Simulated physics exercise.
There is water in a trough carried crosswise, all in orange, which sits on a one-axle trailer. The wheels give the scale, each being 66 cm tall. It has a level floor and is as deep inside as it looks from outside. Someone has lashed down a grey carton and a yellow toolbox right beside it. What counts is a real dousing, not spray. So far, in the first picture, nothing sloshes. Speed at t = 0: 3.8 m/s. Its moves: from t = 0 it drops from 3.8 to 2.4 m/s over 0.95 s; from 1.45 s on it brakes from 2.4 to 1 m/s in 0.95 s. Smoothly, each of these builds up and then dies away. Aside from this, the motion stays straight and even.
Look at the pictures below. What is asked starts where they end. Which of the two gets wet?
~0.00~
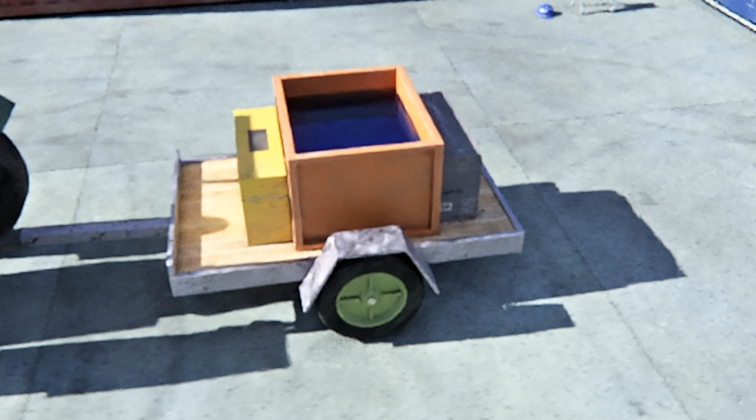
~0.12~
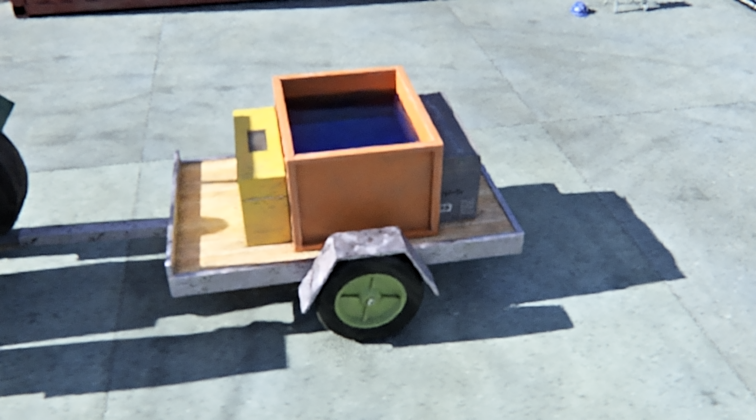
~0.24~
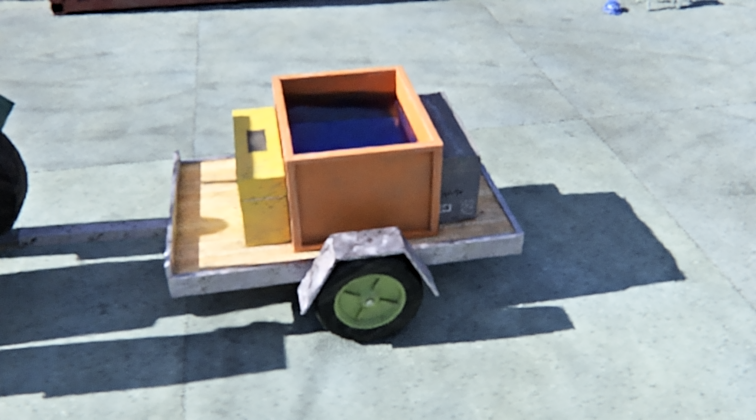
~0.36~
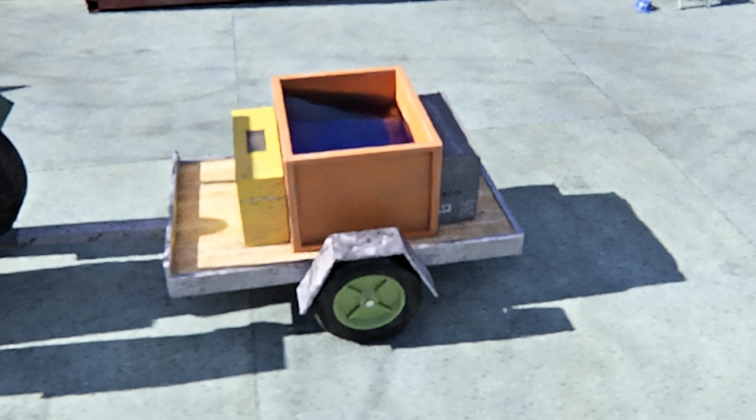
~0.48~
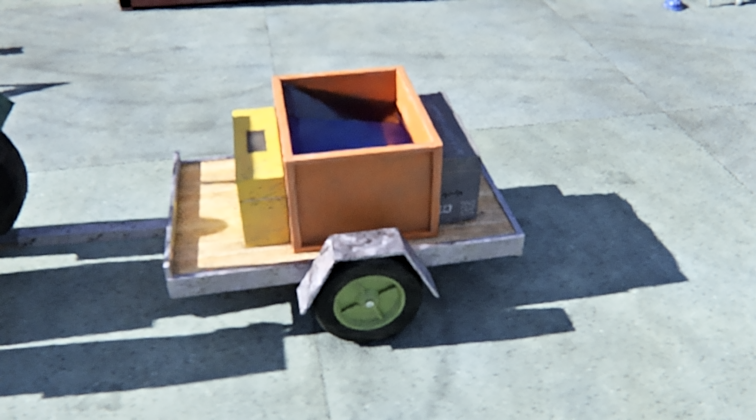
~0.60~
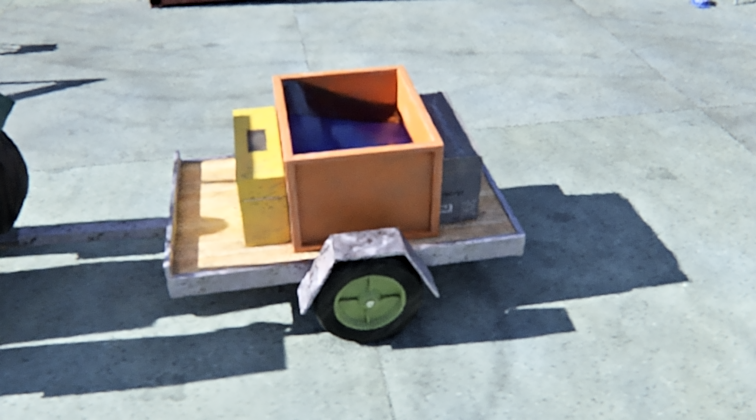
For the grey carton, it stays clear; for the yellow toolbox, it catches it.
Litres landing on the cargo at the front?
Roughly 8 litres.
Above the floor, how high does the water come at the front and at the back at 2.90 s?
About 48 cm in front, about 44 cm behind.
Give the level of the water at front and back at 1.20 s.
Heights: Front 40 cm, then back 62 cm.
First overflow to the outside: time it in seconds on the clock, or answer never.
Liquid gets out at roughly 2.1 s.
After 1.20 s it stands 62 cm high behind and 40 cm in front; all of it is still inside.
After 2.00 s it stands 34 cm high behind and 61 cm in front; all of it is still inside.
After 2.90 s it stands 45 cm high behind and 47 cm in front; 3 per cent has gone over the front.
After 5.39 s 3 per cent has gone over the front; the grey carton has caught nothing and the yellow toolbox 8 litres.
